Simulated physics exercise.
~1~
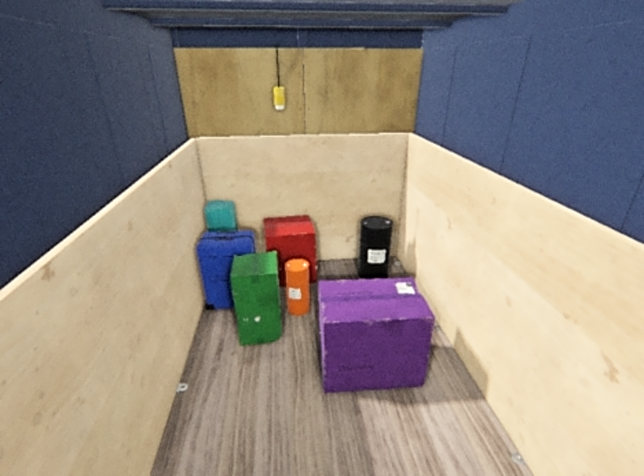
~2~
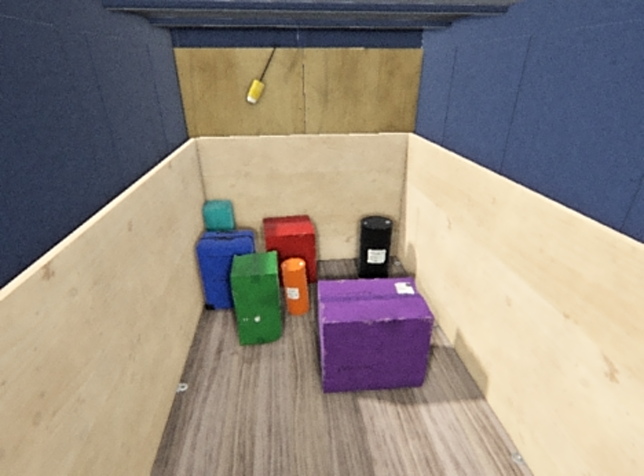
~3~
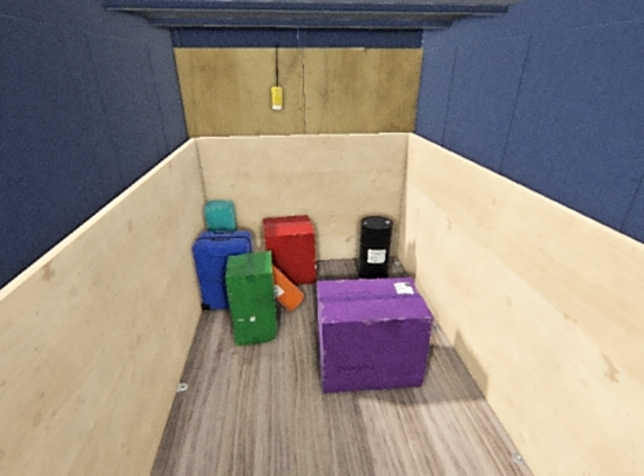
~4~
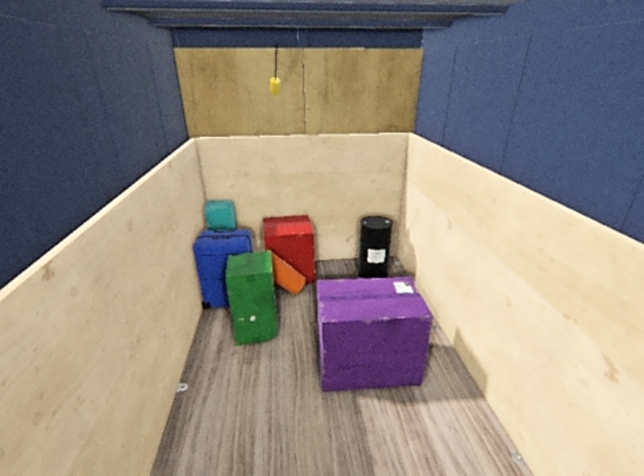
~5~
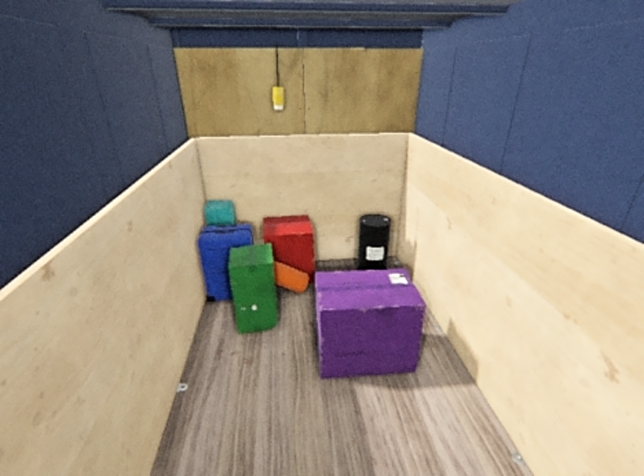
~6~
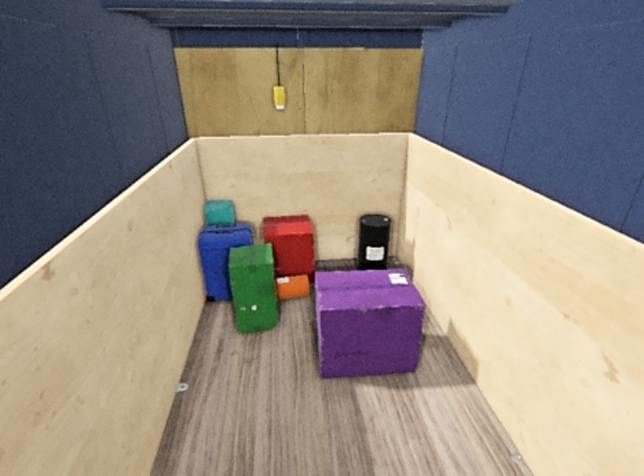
In a van's load bay, an orange canister tips over and ends lying down.
